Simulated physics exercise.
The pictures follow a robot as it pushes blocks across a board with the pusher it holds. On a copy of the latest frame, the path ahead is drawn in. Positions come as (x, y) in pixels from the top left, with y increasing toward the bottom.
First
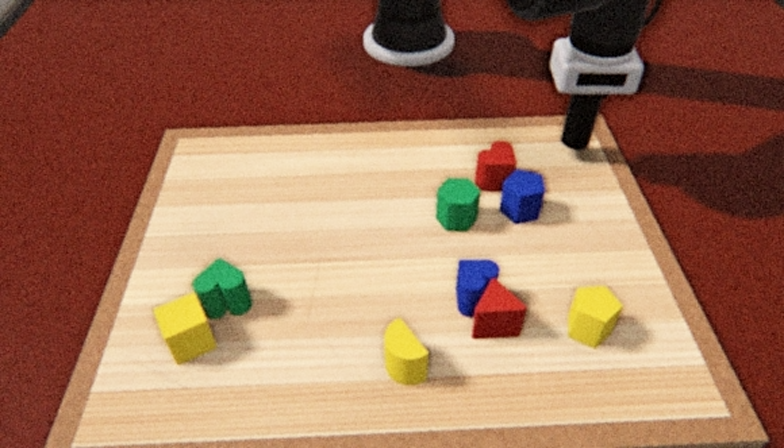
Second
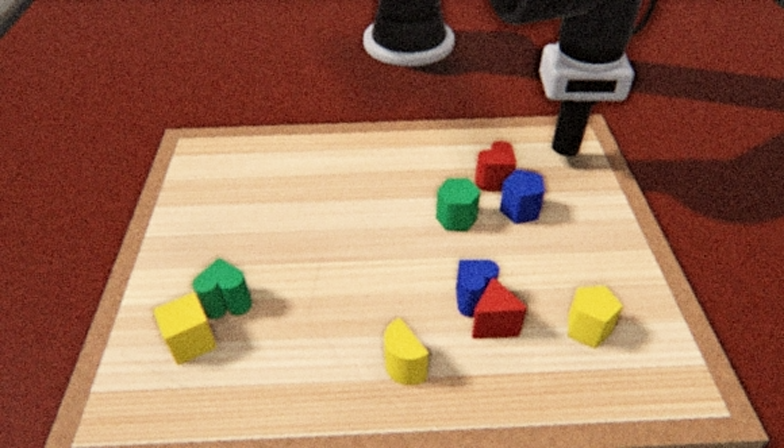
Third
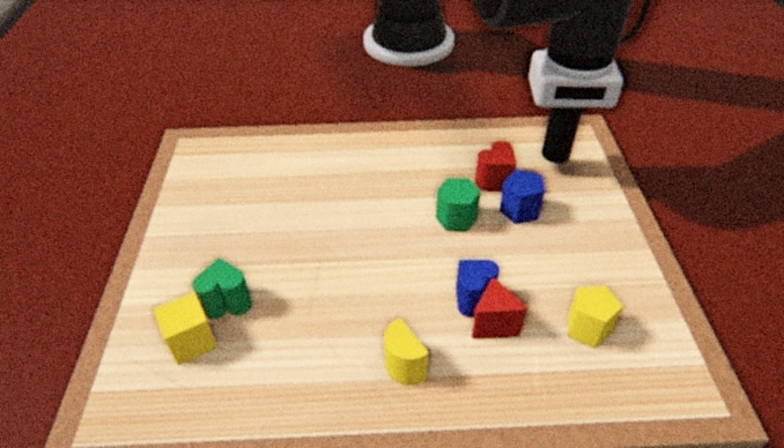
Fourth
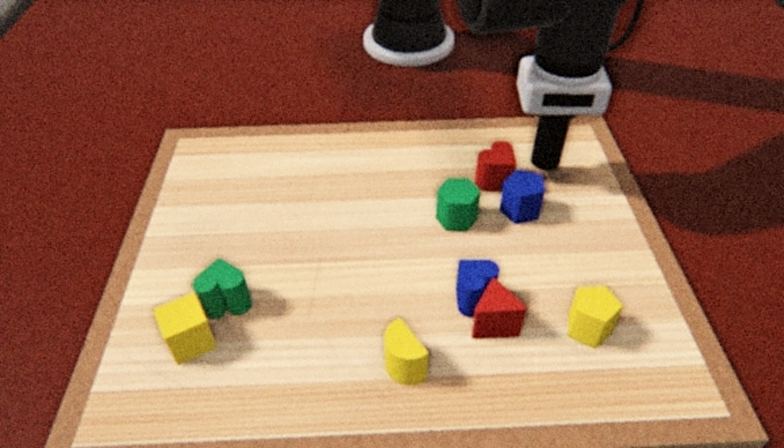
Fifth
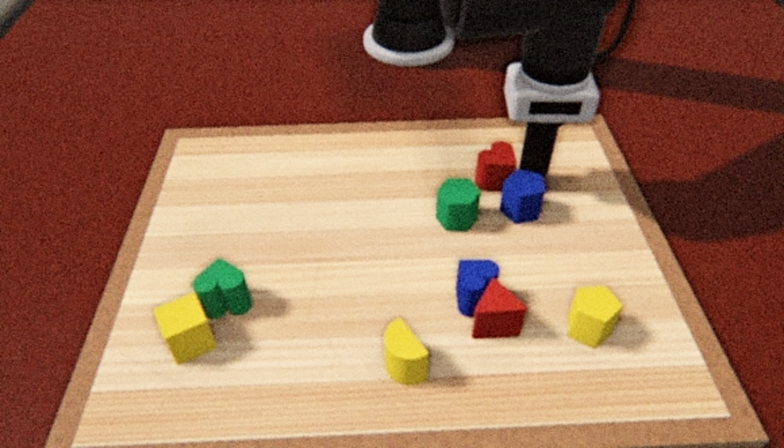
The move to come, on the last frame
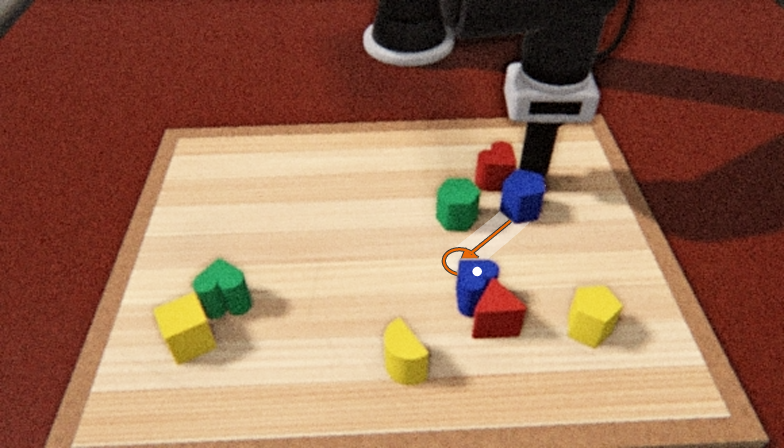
Robot arm with a black pusher moving slightly left and toward the blue pentagonal block, the coloured blocks staying still on a wooden board.
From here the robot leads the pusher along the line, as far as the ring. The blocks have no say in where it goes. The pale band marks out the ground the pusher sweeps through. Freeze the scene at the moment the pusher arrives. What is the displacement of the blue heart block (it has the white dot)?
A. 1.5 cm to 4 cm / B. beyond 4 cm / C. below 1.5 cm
Option A.
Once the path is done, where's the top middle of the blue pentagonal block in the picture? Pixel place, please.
It is at (479, 260).
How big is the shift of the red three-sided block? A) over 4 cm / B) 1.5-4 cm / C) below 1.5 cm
That would be B.
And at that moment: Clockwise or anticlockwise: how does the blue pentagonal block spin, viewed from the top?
Rotates counter-clockwise.
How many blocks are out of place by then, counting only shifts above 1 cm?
Moved: 3 or more.
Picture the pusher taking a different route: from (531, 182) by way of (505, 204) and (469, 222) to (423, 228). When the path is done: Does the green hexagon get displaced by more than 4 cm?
Answer: Yes.
The drawn path runs from (531, 182) by way of (520, 211) and (493, 236) to (461, 262); the dot is on the blue heart block.
What follows on the original path. One third of the way, pusher at (522, 198); blue pentagonal block at (514, 203).
Two thirds of the way, pusher at (494, 223); blue pentagonal block at (492, 233), turned 20° anticlockwise.
At the end, pusher at (462, 249); blue heart block at (473, 289); red heart block not moved; red three-sided block at (504, 317), turned 20° anticlockwise; blue pentagonal block at (479, 260), turned 45° anticlockwise.
